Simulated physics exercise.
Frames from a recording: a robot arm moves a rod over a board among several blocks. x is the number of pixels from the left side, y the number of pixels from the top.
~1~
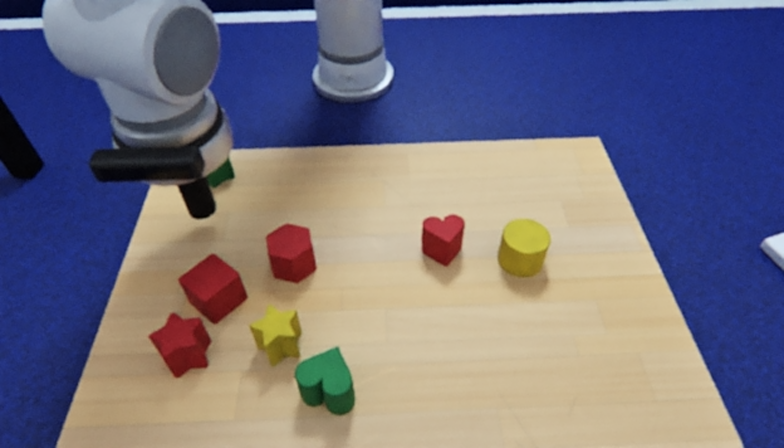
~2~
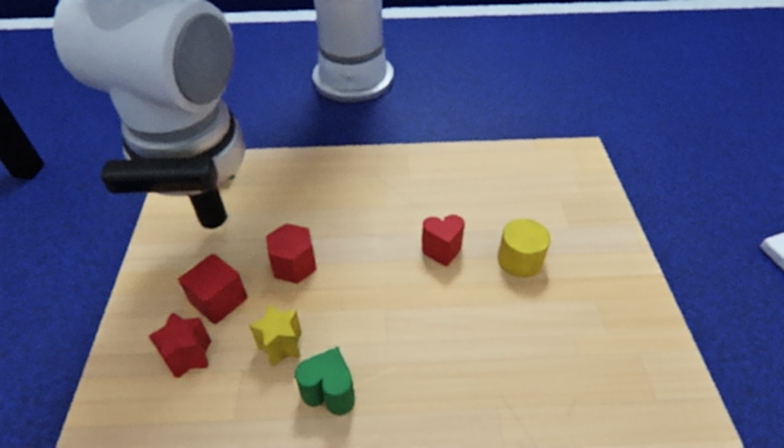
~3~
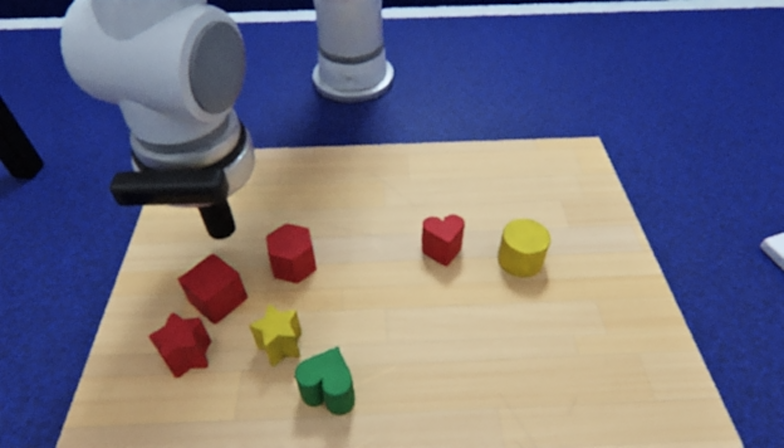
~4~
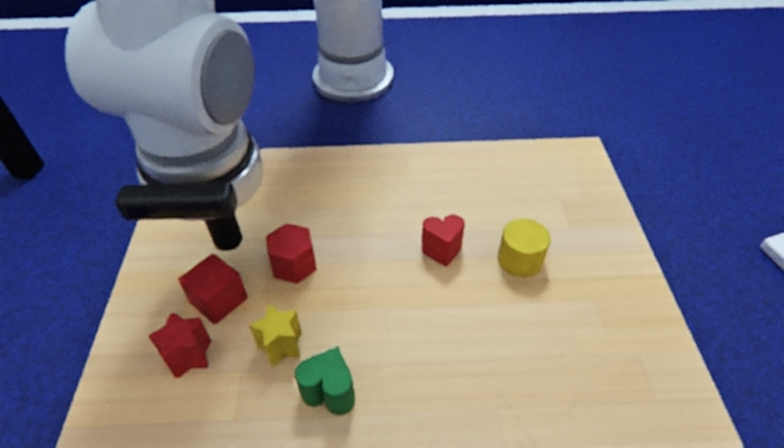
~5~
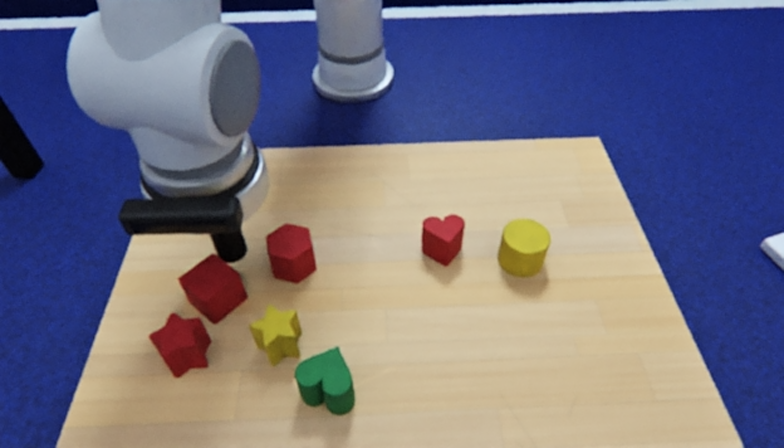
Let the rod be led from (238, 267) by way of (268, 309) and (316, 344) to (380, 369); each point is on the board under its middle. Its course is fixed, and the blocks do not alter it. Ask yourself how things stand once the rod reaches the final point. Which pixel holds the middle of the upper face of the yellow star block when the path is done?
Put as a pixel place, it's (293, 350).
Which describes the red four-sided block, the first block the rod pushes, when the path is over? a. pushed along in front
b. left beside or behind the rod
b.
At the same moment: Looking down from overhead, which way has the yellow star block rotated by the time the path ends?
From above, clockwise.
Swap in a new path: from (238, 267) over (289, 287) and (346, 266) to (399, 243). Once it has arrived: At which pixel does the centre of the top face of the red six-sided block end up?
It comes to (329, 217).
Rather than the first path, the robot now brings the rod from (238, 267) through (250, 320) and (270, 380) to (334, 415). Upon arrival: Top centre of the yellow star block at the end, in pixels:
Its top middle: (297, 342).
On the path given first. One third of the way, rod at (264, 295); red four-sided block at (206, 281).
Two thirds of the way, rod at (314, 331); red four-sided block at (206, 281); yellow star block at (290, 351), turned 80° clockwise; green heart at (327, 378), turned 15° anticlockwise.
At the end, rod at (379, 355); red four-sided block at (206, 281); yellow star block at (293, 350), turned 95° clockwise; red six-sided block unmoved; green heart at (326, 380), turned 20° anticlockwise.
